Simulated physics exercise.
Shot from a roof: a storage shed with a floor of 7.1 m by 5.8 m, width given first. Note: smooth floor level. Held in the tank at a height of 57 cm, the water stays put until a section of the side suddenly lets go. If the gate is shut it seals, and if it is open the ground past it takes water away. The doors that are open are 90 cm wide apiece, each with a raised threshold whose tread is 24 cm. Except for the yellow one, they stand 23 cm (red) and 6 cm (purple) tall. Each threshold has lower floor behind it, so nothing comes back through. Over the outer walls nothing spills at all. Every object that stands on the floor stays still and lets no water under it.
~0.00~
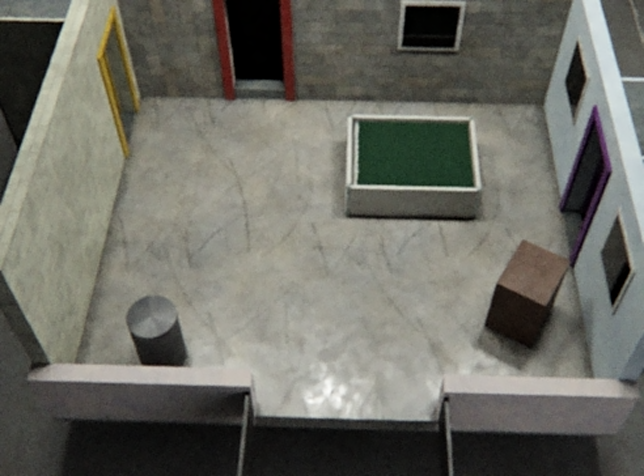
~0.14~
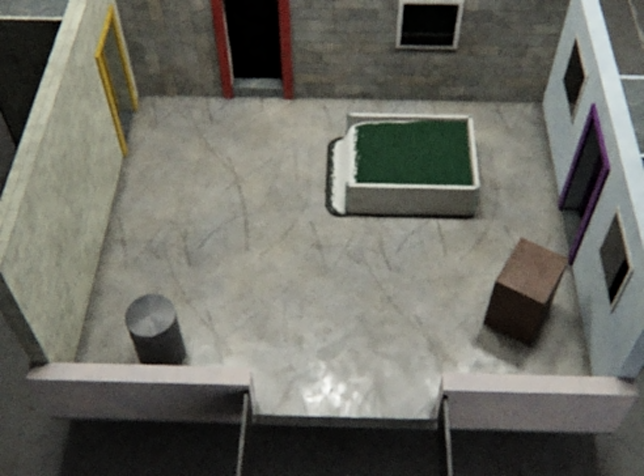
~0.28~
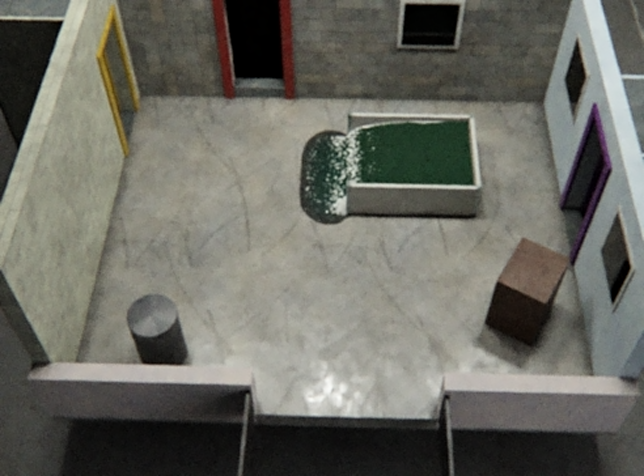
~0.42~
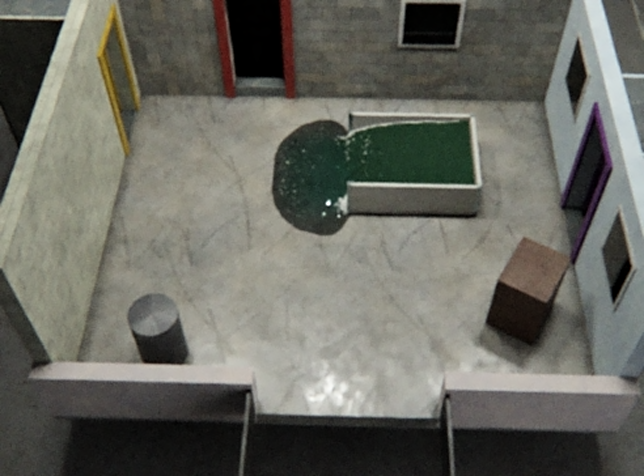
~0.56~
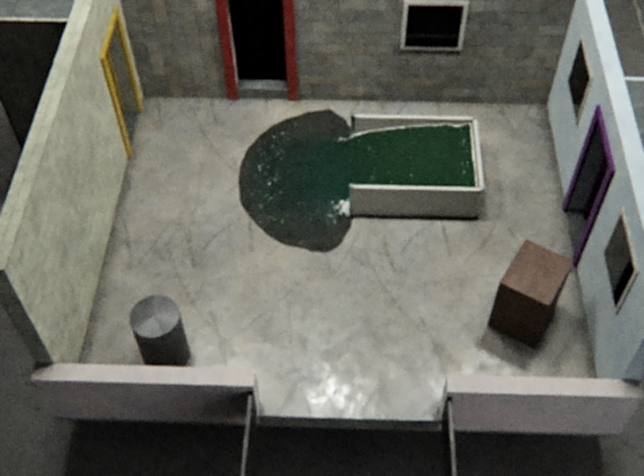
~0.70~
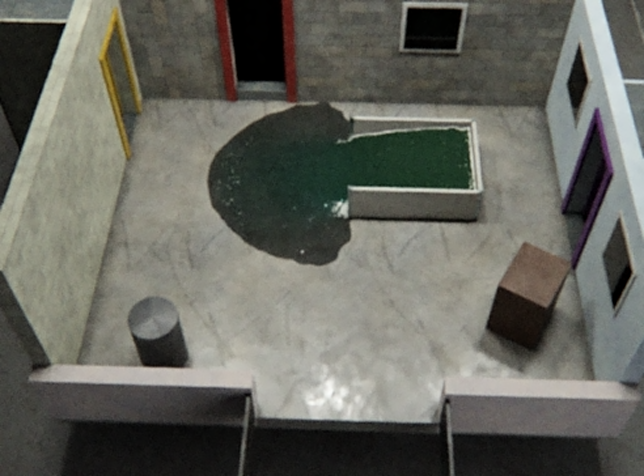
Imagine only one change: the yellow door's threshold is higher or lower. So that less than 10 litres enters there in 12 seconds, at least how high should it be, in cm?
At least 21 cm or so.
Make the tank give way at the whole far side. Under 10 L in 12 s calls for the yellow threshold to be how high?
The answer is some 14.0 cm.
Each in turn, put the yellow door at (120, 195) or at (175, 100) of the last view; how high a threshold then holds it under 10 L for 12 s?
18 and 22 cm.
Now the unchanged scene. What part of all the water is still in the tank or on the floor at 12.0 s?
Close to 78 in a hundred.
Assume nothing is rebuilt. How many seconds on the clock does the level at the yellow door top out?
Roughly at 2.6 s.
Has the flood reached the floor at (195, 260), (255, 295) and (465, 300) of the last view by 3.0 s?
Okay, in order that's got wet, got wet and finally stayed dry.
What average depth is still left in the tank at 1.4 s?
About 29 cm.
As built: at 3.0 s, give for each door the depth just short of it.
The red door has 9 cm, the purple door 0 cm and the yellow door 22 cm.
After 1.4 s water covers 30 % of the floor, deepest (23 cm) near (344, 189); 5 cm at the yellow door, 0 litres in over its 5 cm threshold.
After 3.0 s water covers 40 % of the floor, deepest (24 cm) near (135, 128); 22 cm at the yellow door, 109 litres in over its 5 cm threshold.
After 12.0 s water covers 95 % of the floor, deepest (6 cm) near (596, 411); 4 cm at the yellow door, 234 litres in over its 5 cm threshold.
At the yellow door as built, the water arrived by 1.4 s and peaked near 23 cm at 2.6 s.
With a threshold of 19.5 cm, 15 litres would have come in within the 12 s; with 22.5 cm, 6 litres. So under 10 litres takes about 21 cm.
